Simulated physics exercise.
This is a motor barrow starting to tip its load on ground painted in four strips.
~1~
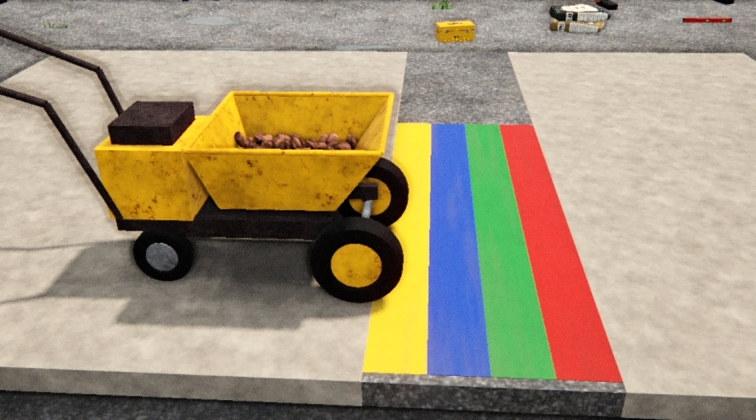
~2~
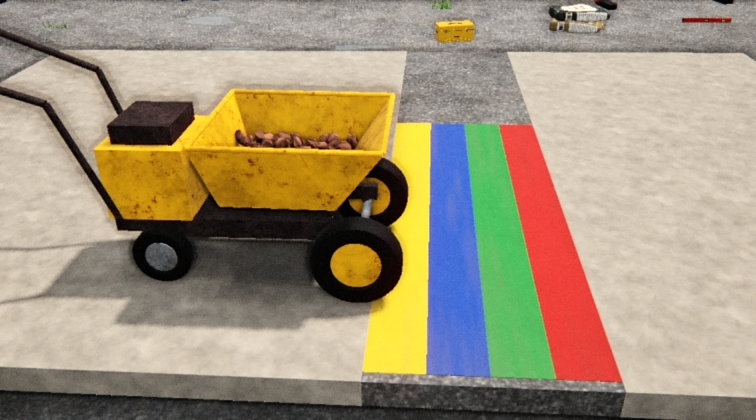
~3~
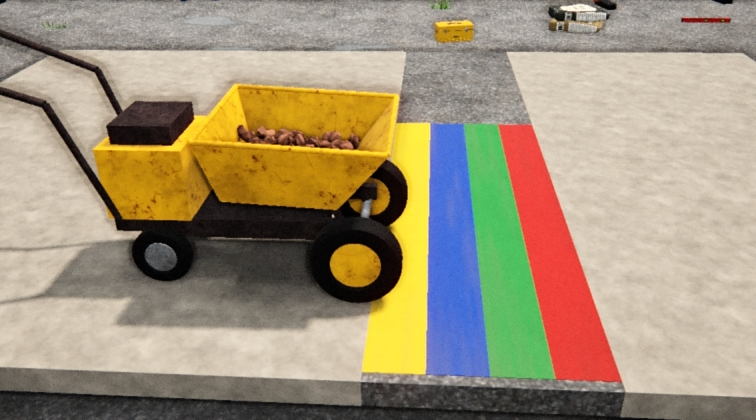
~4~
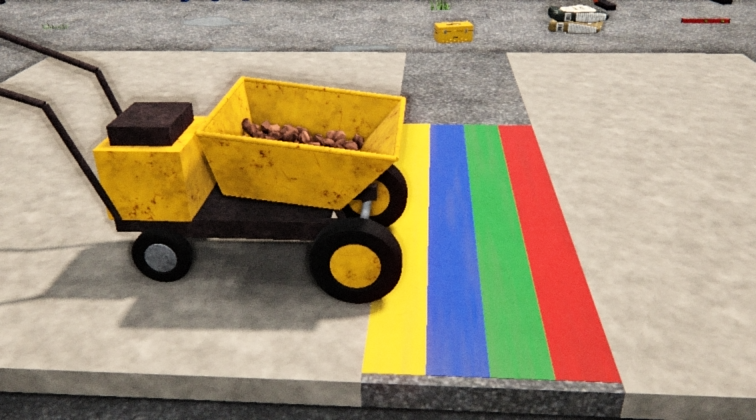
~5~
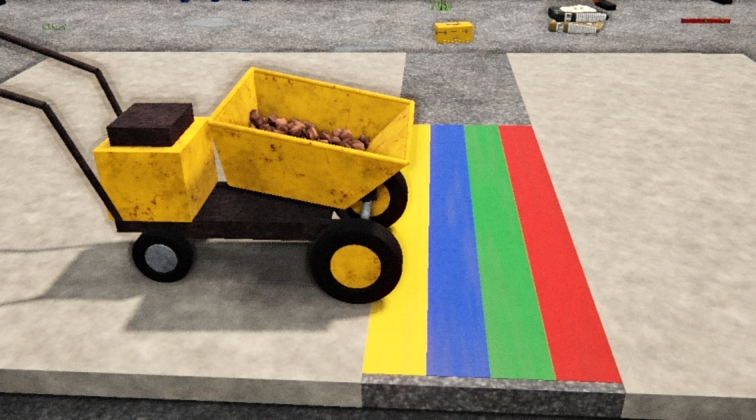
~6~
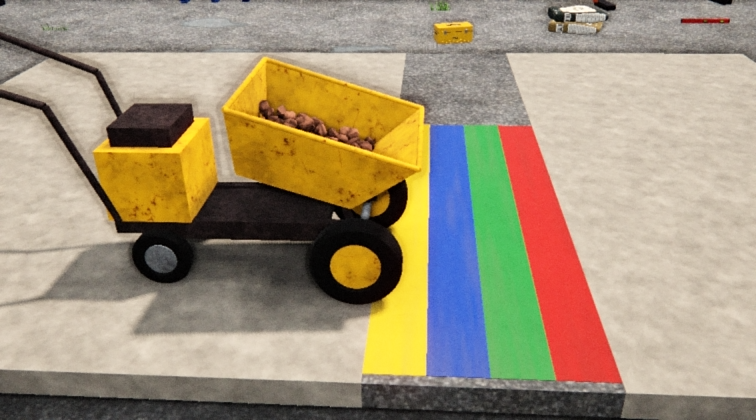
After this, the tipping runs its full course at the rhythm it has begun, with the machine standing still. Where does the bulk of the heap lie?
The green strip carries the most.
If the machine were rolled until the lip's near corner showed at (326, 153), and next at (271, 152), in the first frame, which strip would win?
At the first place the blue one, at the second that yellow strip.
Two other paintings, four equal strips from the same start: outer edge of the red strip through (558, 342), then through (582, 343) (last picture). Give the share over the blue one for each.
About 0 and 10 per cent.
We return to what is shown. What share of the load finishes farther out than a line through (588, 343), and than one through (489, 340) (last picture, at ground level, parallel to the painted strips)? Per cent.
First some 20, then 90 per cent.
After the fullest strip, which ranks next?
It is red.
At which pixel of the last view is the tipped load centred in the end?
Around (519, 262).
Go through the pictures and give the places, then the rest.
The first picture shows lip of the skip at (381, 154), level; top of the load at (301, 160), lumps of rubble; yellow strip at (398, 330); blue strip at (457, 332); green strip at (516, 334); red strip at (577, 337).
The second picture shows lip of the skip at (382, 155), level; top of the load at (286, 158).
The third picture shows lip of the skip at (388, 156), tipped barely; top of the load at (275, 156).
The fourth picture shows lip of the skip at (396, 159), tipped a little; top of the load at (267, 146).
The fifth picture shows lip of the skip at (407, 164), tipped a little; top of the load at (275, 139).
The sixth picture shows lip of the skip at (419, 170), tipped clearly; top of the load at (268, 138); yellow strip at (397, 332); blue strip at (456, 333); green strip at (516, 335); red strip at (577, 337).
Soon, skip tipped steeply; all in the skip.
A while on, skip tipped right over; nearly all in the skip; a small part over the green strip.
Towards the end, skip tipped right over; about a quarter in the skip; about half over the green strip; about a third over the red strip; a stray few off the paint.
Finally, skip tipped right over; a stray few in the skip; none over the yellow strip; a small part over the blue strip; about half over the green strip; about a third over the red strip; a small part off the paint.
